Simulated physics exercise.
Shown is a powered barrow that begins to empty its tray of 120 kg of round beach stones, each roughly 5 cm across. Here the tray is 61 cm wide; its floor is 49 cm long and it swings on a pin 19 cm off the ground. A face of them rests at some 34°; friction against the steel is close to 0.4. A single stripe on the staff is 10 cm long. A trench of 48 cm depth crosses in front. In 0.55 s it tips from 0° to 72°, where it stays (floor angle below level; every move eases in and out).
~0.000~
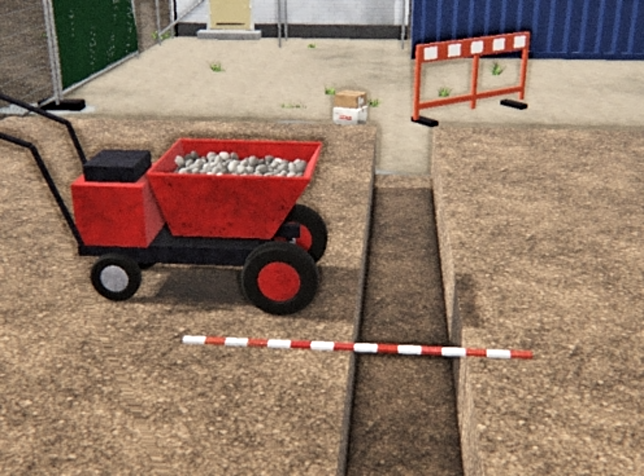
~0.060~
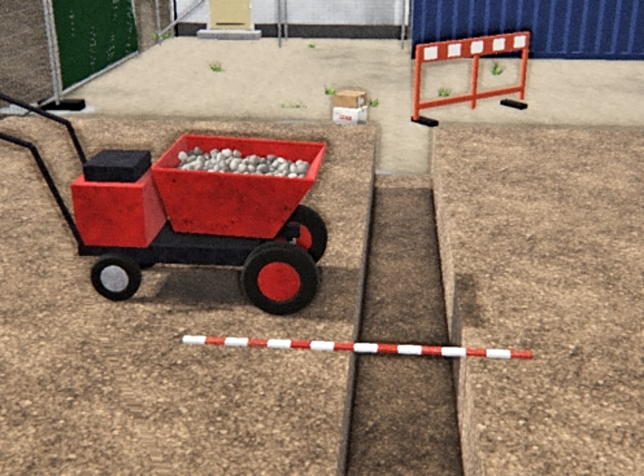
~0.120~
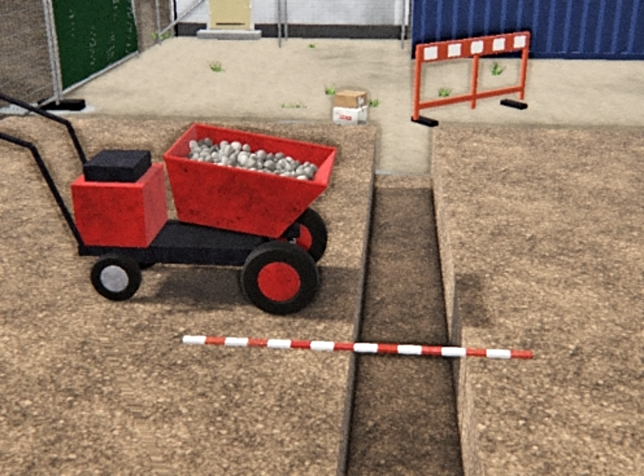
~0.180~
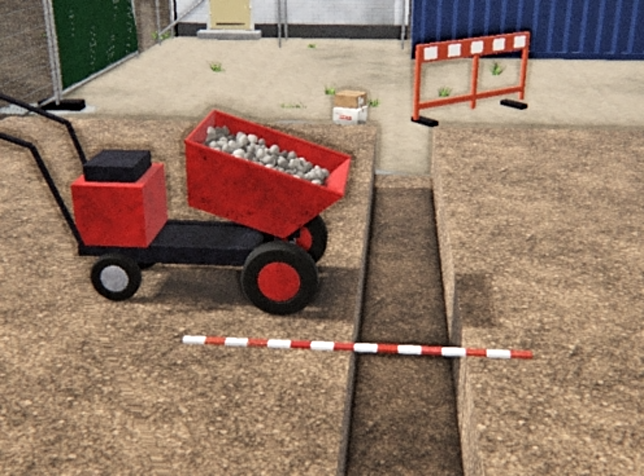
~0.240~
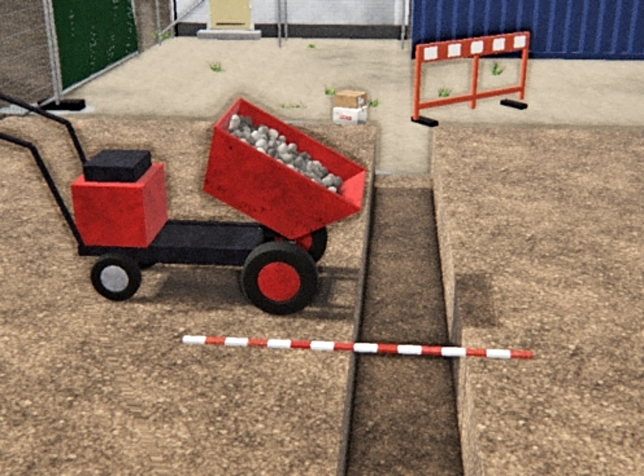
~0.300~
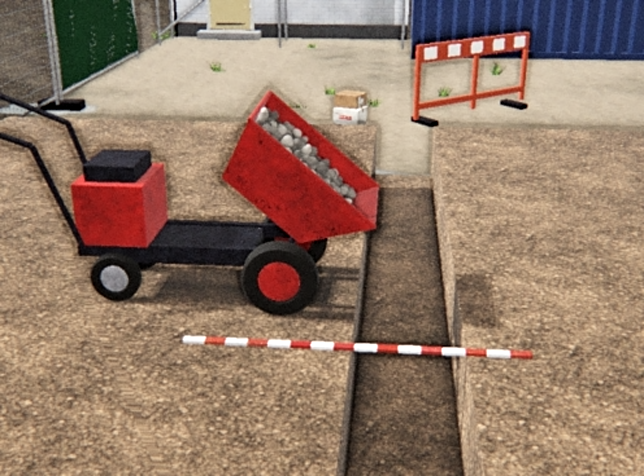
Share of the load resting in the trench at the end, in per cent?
71 per cent.
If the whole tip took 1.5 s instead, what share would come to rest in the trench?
Trench share: Approx. 95%.
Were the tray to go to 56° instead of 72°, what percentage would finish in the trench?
Roughly 35%.
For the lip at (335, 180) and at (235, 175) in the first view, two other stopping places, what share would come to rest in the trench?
45 % and 90 %.
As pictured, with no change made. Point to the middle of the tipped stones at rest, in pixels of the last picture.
Their middle ends up near (433, 364).
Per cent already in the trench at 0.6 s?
Approx. 30 % of the load.
After 0.4 s the floor is at 60°; 100 % in the tray; the foremost stones are at (375, 237).
After 0.6 s the floor is at 72°; 71 % in the tray, 28 % in the trench, 1 % past the trench; the foremost stones are at (463, 286).
After 1.0 s the floor is at 72°; 18 % in the tray, 53 % in the trench, 29 % past the trench; the foremost stones are at (636, 292).
After 3.0 s the floor is at 72°; 0 % in the tray, 71 % in the trench, 29 % past the trench; the foremost stones are past the picture's edge.
